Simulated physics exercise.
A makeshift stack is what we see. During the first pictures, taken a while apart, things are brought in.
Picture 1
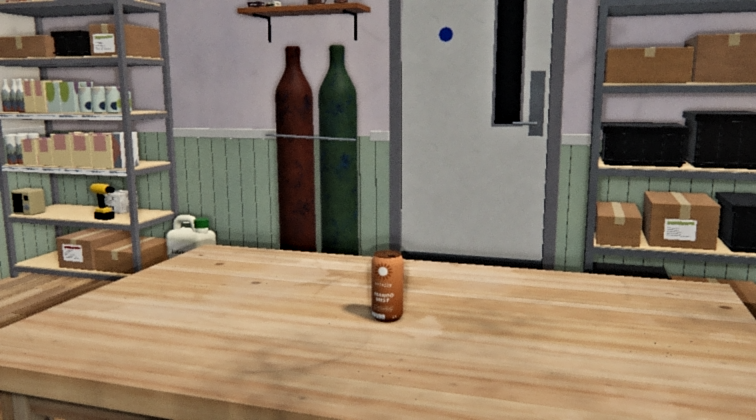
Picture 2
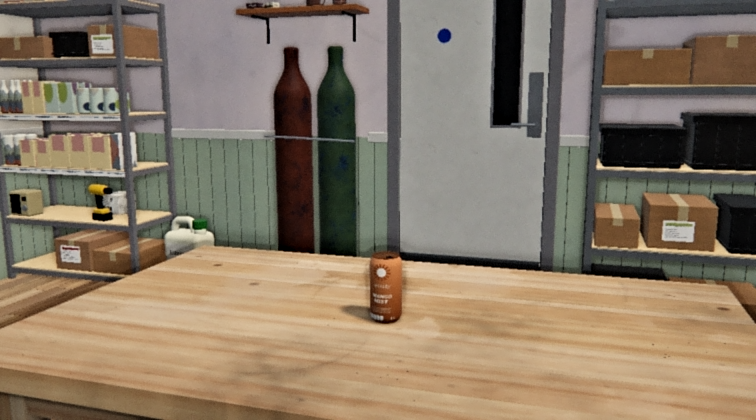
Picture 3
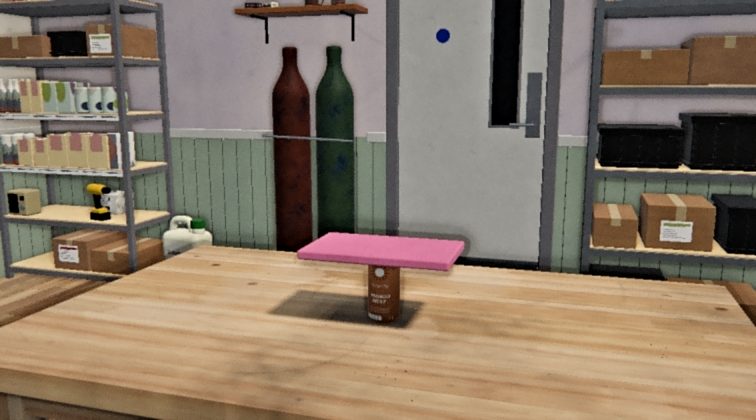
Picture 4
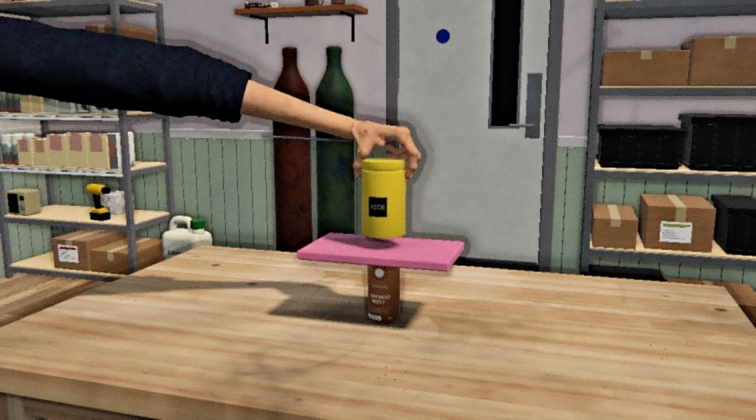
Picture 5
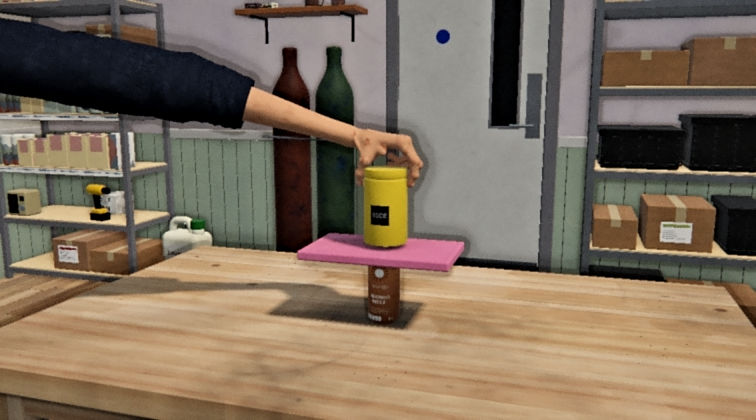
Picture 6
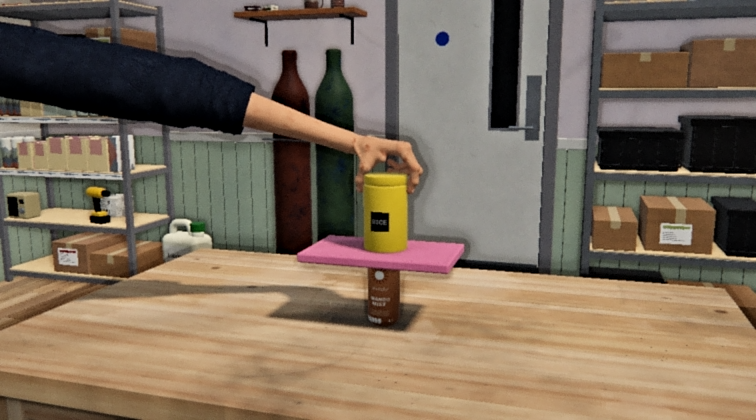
On a wooden table, a pink lid appears atop a can and a hand lowers a yellow jar onto it.
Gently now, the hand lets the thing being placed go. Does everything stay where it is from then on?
Oh, it remains standing just fine.
Then, 0.20 s later than the last frame, all is still.
Then, 0.60 s later than the last frame, yellow jar resting near (386, 212).
When it is over, all 3 as before. End places, in pixels of the last picture, yellow jar near (386, 212). The stack keeps its balance.
